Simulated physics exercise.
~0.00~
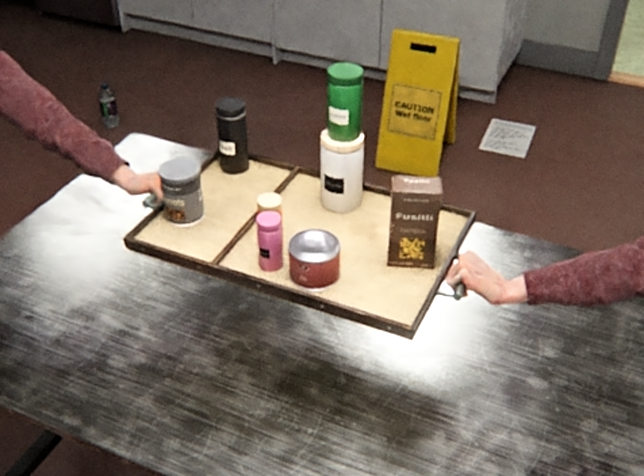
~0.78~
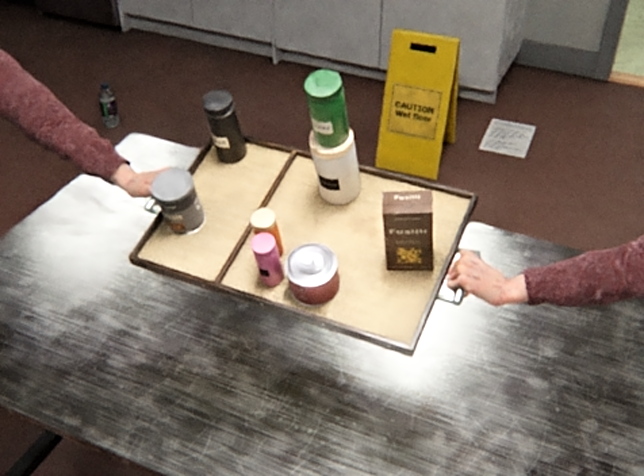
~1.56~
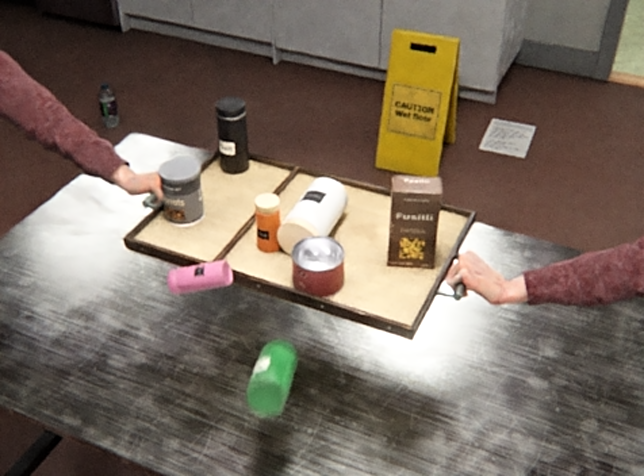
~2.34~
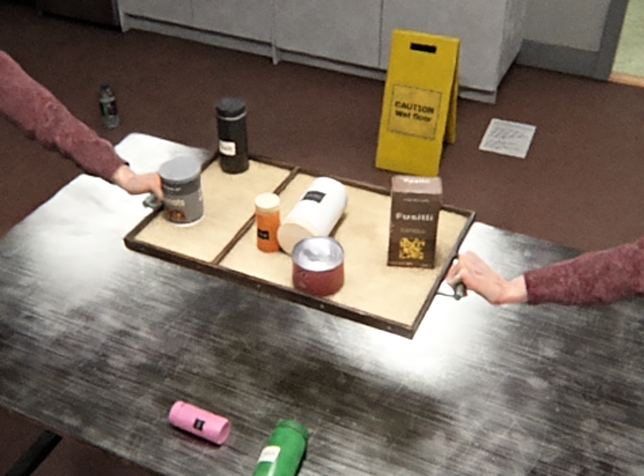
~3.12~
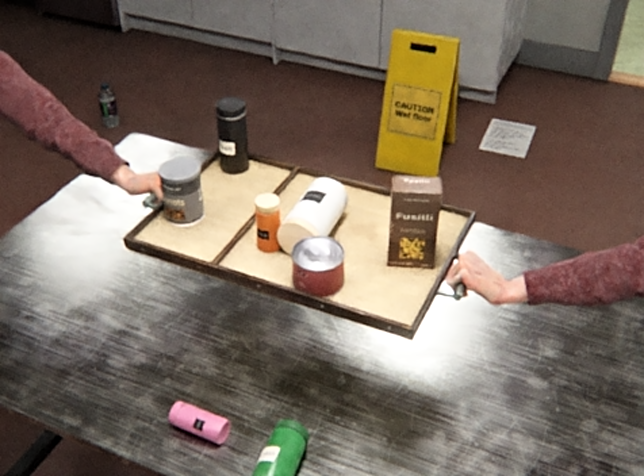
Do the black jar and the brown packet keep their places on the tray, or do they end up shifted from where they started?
They both keep their places. The black jar and the brown packet are still standing where they started on the tray.
